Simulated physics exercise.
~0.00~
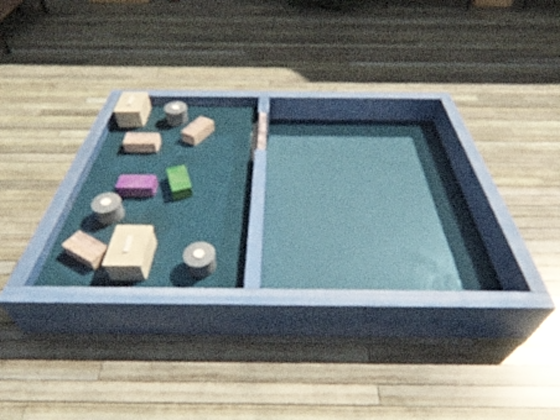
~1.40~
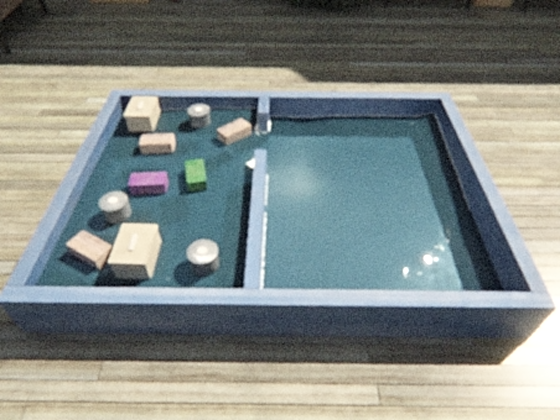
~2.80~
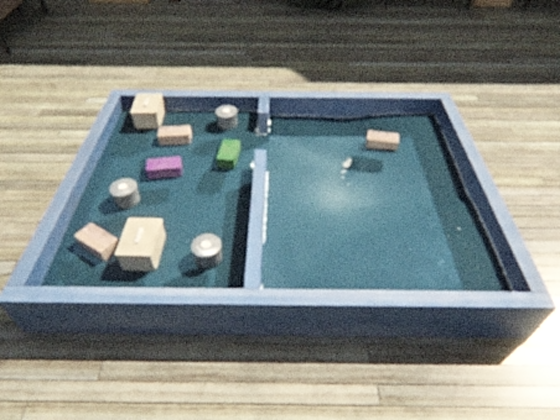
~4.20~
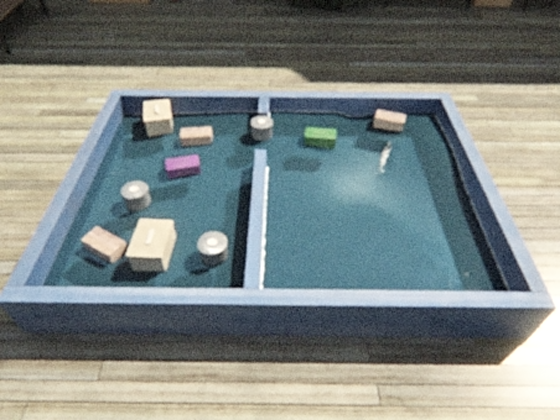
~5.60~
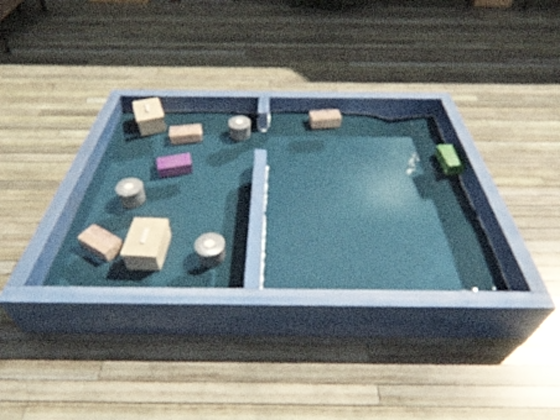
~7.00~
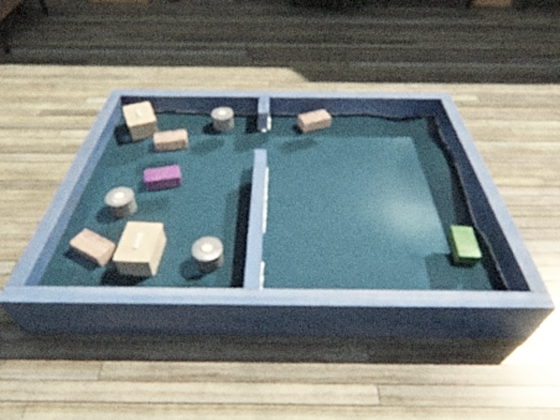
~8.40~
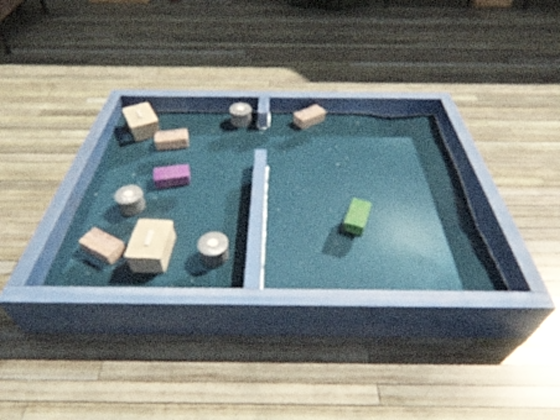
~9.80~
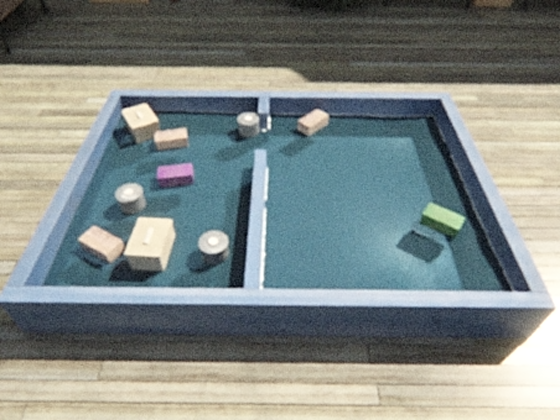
A blue-walled tank, split in two by a divider, sits on a pale plank floor and is seen from high up. On the left, pinkish and cream blocks, grey round tubs, a purple block and a green block rest in teal water, while the right side is empty. A gap opens near the back of the divider, and the things drift right. A pinkish block passes through first, then the green block follows and swings down the right side. The pinkish block floats back toward the divider, and the green block ends at right, the purple one still left.
